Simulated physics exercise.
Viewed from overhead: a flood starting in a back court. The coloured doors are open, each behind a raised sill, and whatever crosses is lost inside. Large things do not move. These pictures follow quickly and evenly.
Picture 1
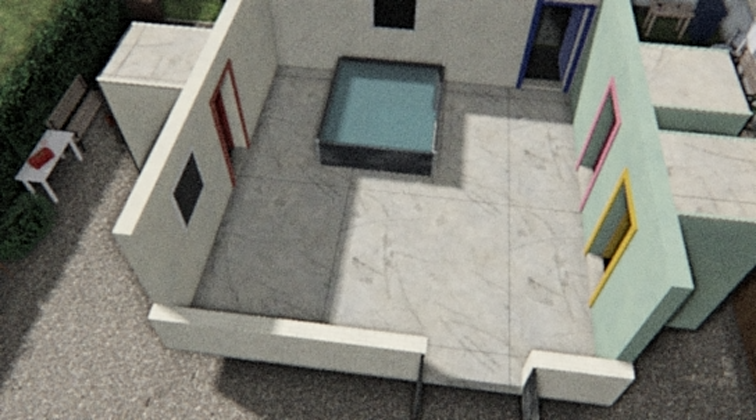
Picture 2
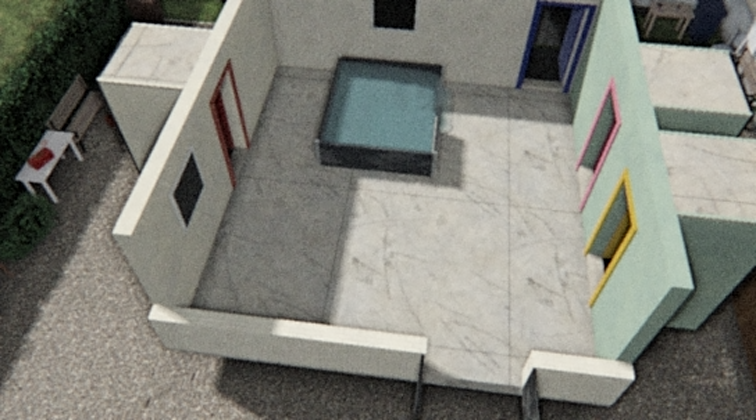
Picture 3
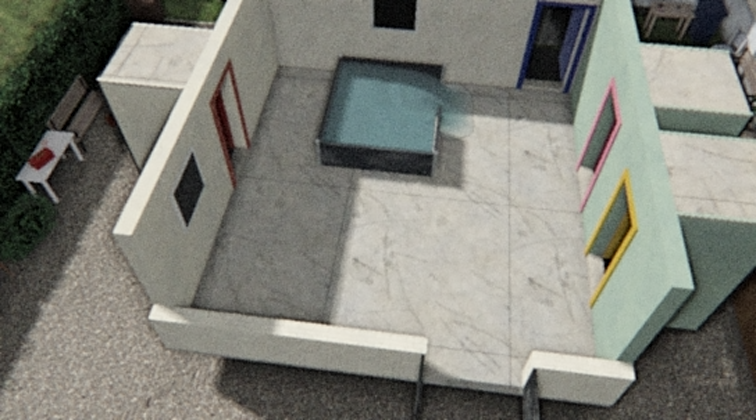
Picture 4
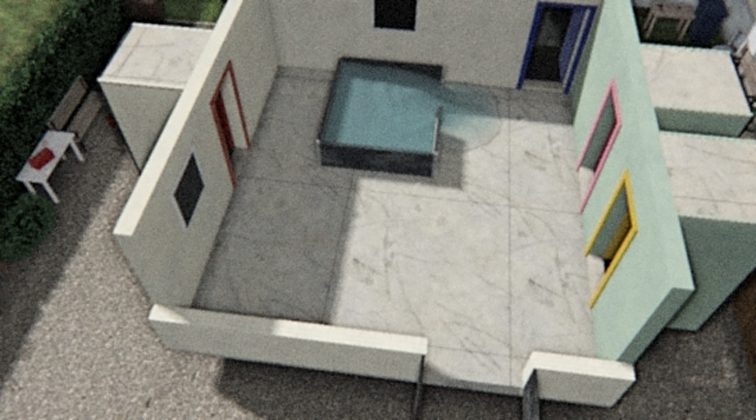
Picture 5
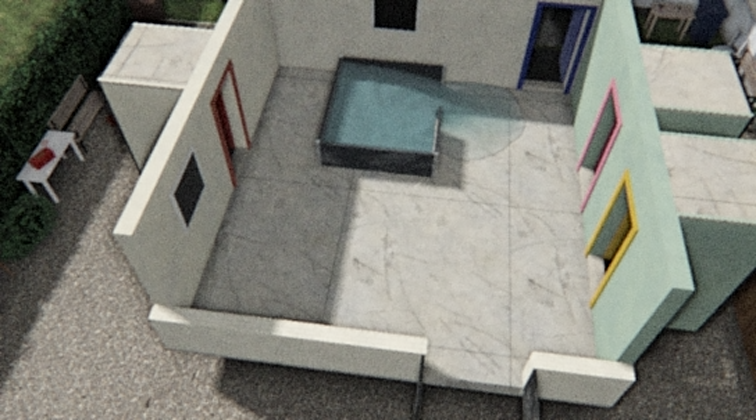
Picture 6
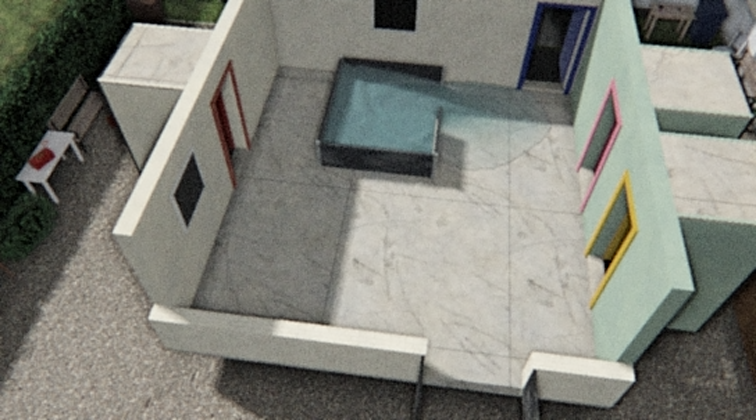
A pale-walled courtyard with a marbled stone floor is seen from high above, with gravel and a hedge outside on the left. A dark-rimmed tank of blue-green water stands near the back wall, with a red-edged door on the left, a blue one at the back right, and pink and yellow ones along the green right wall. Water pours from the tank's right side and spreads rightward across the floor in a thin, widening sheet, while the camera stays still.
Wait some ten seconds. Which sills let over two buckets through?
At the end, the blue door will be over the cap; the pink door will be at or under the cap; the yellow door will be at or under the cap; the red door will be at or under the cap.
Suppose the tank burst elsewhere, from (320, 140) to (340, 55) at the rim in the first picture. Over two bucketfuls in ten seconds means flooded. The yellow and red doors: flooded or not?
Yellow: Under the line; red: Over the line.
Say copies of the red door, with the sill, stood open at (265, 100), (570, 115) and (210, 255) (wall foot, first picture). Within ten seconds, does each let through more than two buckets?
In order: Falls short, exceeds it, falls short.
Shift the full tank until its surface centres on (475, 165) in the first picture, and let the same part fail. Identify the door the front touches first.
That's the pink one.
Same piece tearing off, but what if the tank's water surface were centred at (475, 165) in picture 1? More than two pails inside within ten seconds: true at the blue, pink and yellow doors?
In order, blue overshoots, pink overshoots, yellow remains below the limit.
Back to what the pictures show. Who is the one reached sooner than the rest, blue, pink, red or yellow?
The blue door, I reckon.
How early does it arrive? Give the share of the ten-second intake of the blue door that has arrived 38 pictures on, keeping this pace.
About 80 %.
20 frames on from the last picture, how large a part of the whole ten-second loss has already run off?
It would be around 20 %.
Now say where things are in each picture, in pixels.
In the first picture, still water in the tank at (384, 104).
In the second picture, the front is at (441, 132), out from the gap at (438, 103).
In the third picture, water pours out at (439, 104) and has run to (453, 137).
In the fourth picture, the front is at (495, 132), out from the gap at (439, 104).
In the fifth picture, the front is at (519, 130), out from the gap at (439, 104).
In the sixth picture, the front is at (545, 129), out from the gap at (439, 104).
A moment on, water covers 20 % of the floor; the blue door wet at the sill, nothing in, the pink door not reached, the yellow door not reached, the red door not reached.
Next, water covers 20 % of the floor; the blue door over two buckets in, the pink door wet at the sill, nothing in, the yellow door not reached, the red door not reached.
Then, water covers 35 % of the floor; the blue door far over two buckets in, the pink door wet at the sill, nothing in, the yellow door wet at the sill, nothing in, the red door not reached.
Later, water covers 60 % of the floor; the blue door far over two buckets in, the pink door wet at the sill, nothing in, the yellow door wet at the sill, nothing in, the red door not reached.
In the end, water covers 80 % of the floor; the blue door far over two buckets in, the pink door wet at the sill, nothing in, the yellow door wet at the sill, nothing in, the red door not reached.
